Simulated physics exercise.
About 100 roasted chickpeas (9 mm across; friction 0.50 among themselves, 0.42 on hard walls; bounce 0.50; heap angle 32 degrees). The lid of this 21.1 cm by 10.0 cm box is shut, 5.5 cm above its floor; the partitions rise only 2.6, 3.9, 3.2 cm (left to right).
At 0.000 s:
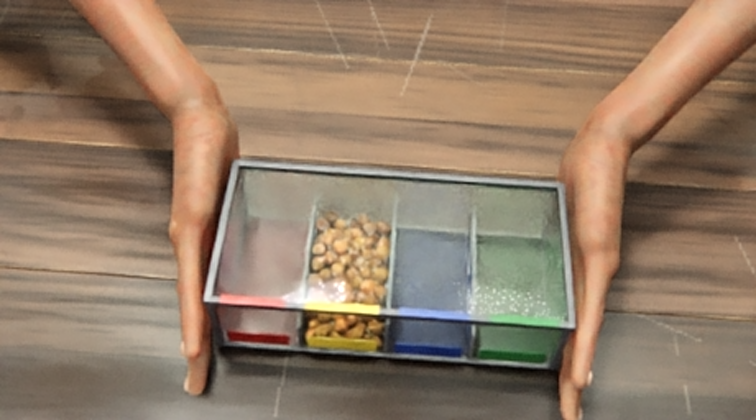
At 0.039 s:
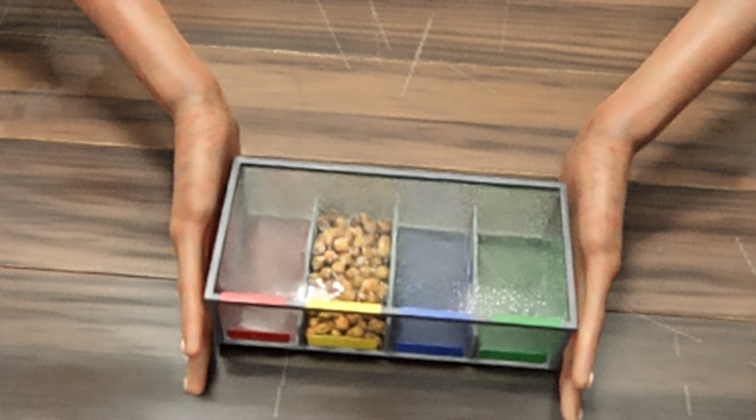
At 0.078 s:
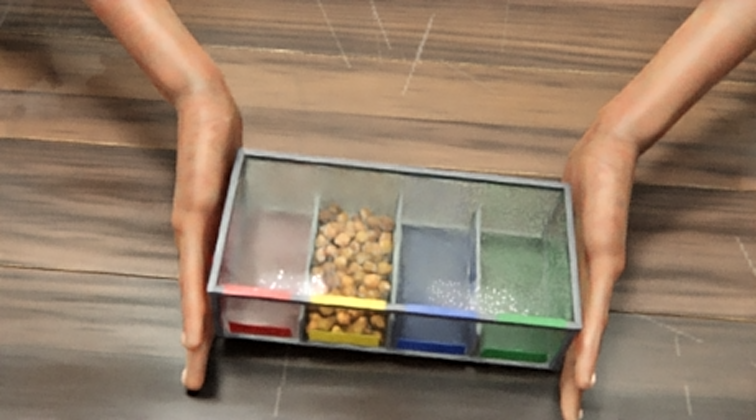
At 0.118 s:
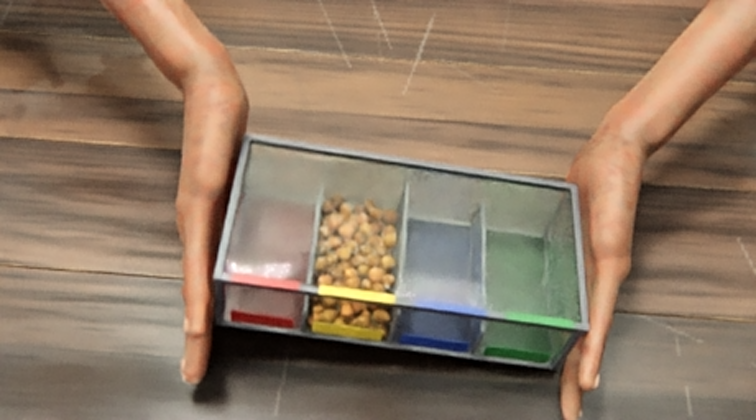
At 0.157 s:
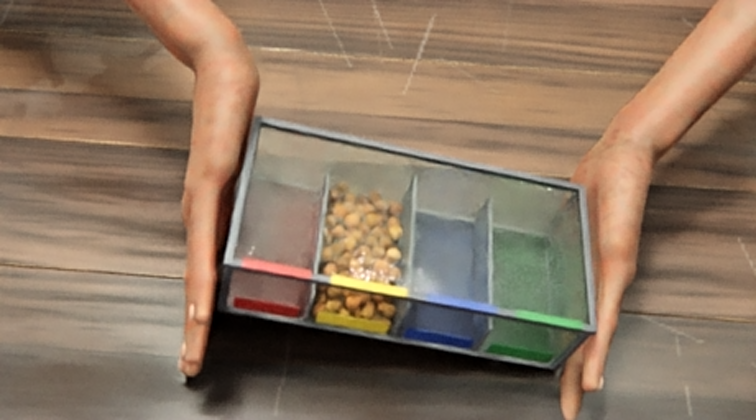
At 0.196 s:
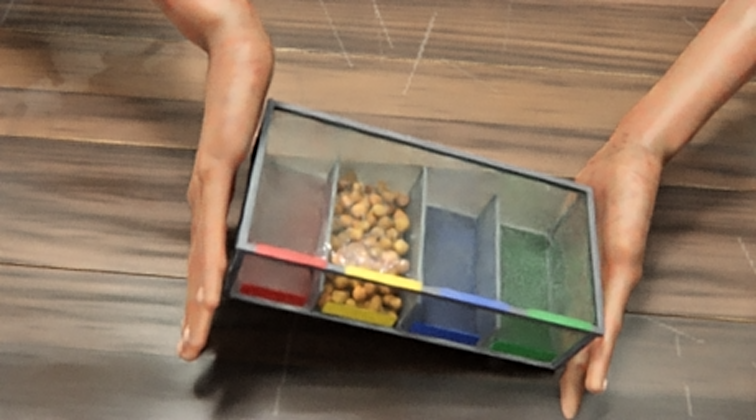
A clear-lidded box, held between two hands, starts out nearly level above a dark, streaked wooden tabletop seen from above at a steady angle. Its four compartments are marked red, yellow, blue and green from left to right, with small brown roasted chickpeas heaped in the yellow one and the others empty. The hands tilt the box slowly, then faster, raising its left side while the chickpeas stay in the yellow compartment.
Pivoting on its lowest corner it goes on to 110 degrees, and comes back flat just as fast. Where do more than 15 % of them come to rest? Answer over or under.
Red: Under, blue: Under, green: Over, yellow: Over.
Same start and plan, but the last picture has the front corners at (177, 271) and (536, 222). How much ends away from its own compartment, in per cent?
In that case some 90 per cent.
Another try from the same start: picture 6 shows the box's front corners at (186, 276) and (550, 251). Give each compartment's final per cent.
Red 85, blue 0, green 0, yellow 15.
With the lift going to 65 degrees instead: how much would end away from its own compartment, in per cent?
Some 0 per cent.
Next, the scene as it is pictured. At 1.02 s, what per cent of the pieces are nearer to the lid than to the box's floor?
About 70 per cent.
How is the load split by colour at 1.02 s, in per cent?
Red 0; blue 20; green 5; yellow 70.
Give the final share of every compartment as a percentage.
Red 0; blue 5; green 45; yellow 50.
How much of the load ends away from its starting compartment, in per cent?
Roughly 50 per cent.
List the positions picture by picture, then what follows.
Box tilt 0 degrees, front corners at (212, 298) and (568, 324); yellow 100 %, in the first frame.
Box tilt 1 degrees, front corners at (213, 295) and (570, 324), in the second frame.
Box tilt 3 degrees, front corners at (216, 288) and (574, 324), lowest corner right front, in the third frame.
Box tilt 7 degrees, front corners at (222, 275) and (581, 326), lowest corner right front, in the fourth frame.
Box tilt 12 degrees, front corners at (232, 260) and (589, 327), lowest corner right front, in the fifth frame.
Box tilt 17 degrees, front corners at (246, 245) and (597, 329), lowest corner right front; yellow 100 %. Its pace works out near 125 degrees a second, in the sixth frame.
After 1.02 s, tilt 110 degrees; blue 20 %, green 5 %, yellow 70 %.
After 1.58 s, tilt 48 degrees; blue 5 %, green 45 %, yellow 50 %.
After 2.19 s, tilt 0 degrees; blue 5 %, green 45 %, yellow 50 %.
In the end, at 2.7 s, red 0 %, blue 5 %, green 45 %, yellow 50 %.
